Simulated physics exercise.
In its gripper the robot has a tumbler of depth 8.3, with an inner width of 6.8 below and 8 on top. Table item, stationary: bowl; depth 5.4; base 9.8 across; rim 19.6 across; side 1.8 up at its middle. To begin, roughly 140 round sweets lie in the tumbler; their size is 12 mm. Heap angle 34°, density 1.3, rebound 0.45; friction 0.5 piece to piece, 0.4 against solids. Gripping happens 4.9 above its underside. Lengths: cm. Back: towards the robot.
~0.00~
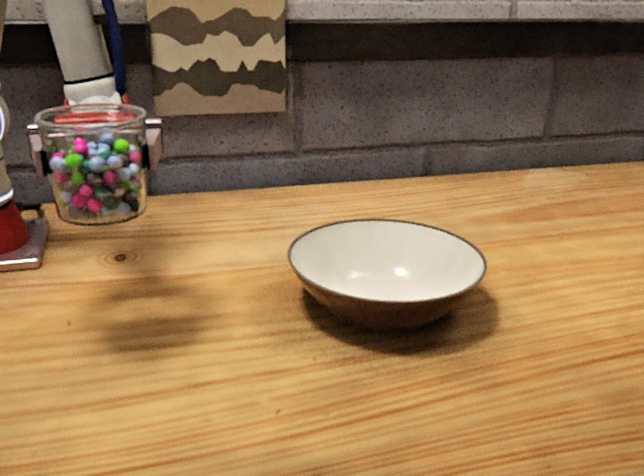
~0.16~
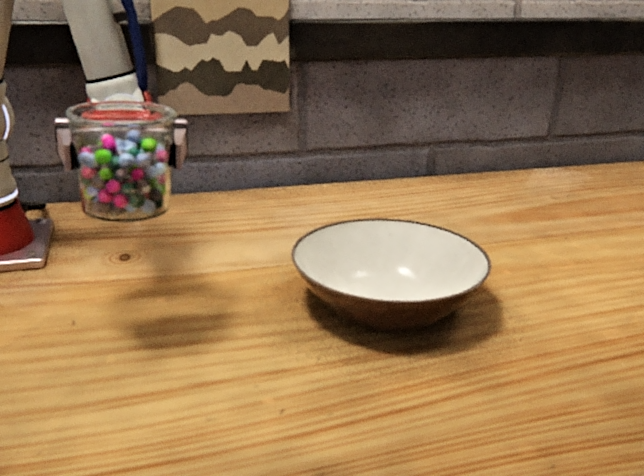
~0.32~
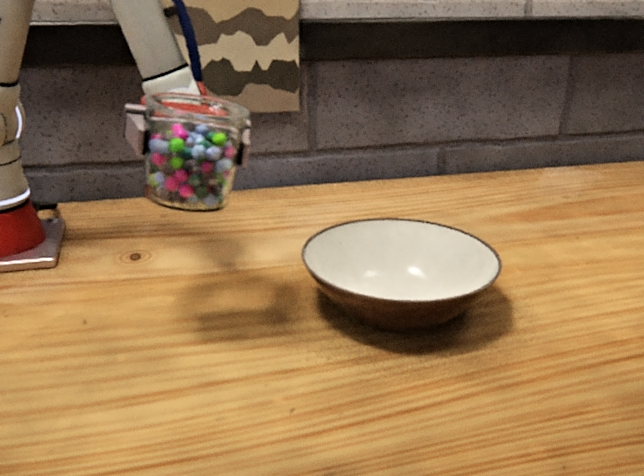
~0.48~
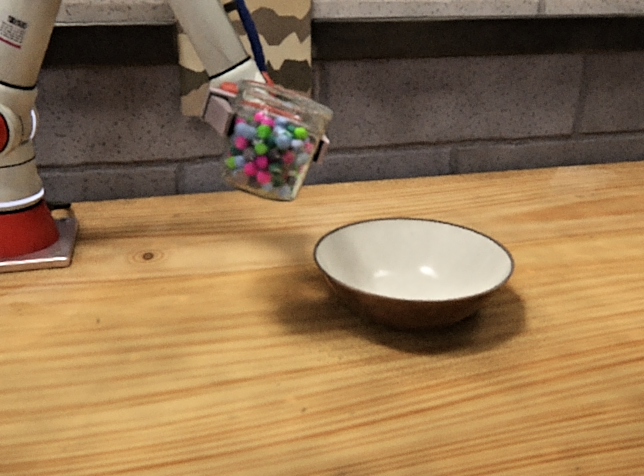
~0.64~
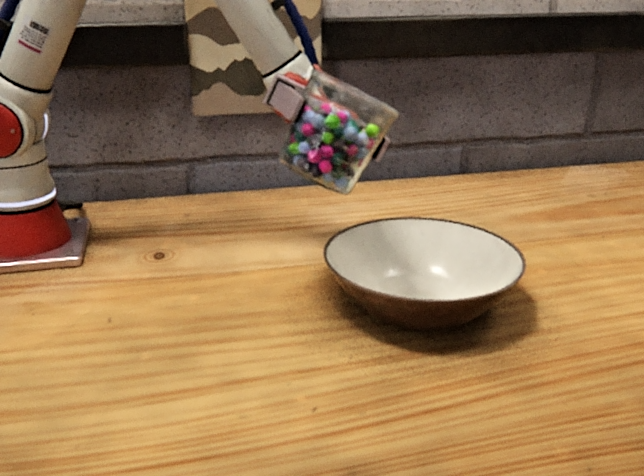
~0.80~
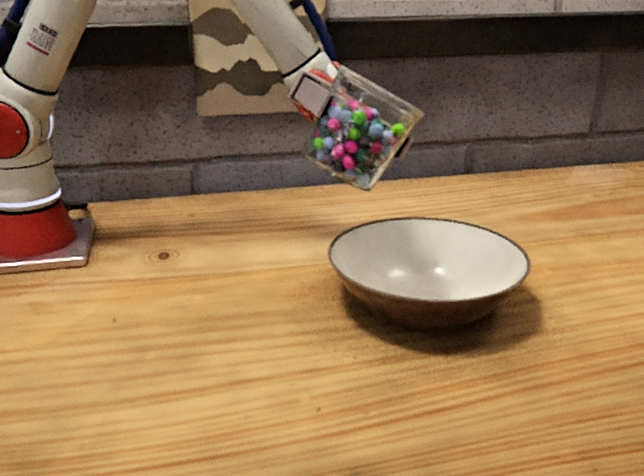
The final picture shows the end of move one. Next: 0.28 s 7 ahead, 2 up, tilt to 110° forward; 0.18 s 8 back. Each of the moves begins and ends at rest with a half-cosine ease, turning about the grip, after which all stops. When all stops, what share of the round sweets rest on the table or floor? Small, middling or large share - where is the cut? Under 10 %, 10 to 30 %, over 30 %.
Middling.
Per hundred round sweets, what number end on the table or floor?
Estimate: Near 15 %.
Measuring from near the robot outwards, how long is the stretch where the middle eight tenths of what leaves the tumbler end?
The stretch is around 22 cm.
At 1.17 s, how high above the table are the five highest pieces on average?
About 20 cm above the table.
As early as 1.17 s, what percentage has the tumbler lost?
My estimate is roughly 50 % gone.
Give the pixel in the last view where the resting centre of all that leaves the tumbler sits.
About (441, 292).
After 0.98 s, tilted 89° forward, highest piece 24 above the table; 136 in the tumbler.
After 1.17 s, tilted 110° forward, highest piece 19 above the table; 66 in the tumbler, 16 in the bowl, 1 on the table or floor, 53 in flight or on a rim.
After 1.46 s, tilted 110° forward, highest piece 4 above the table; 114 in the bowl, 22 on the table or floor.
After 2.51 s, tilted 110° forward, highest piece 3 above the table; 114 in the bowl, 22 on the table or floor.
In the end, 114 in the bowl, 22 on the table or floor. That is 16 % on the table or floor.
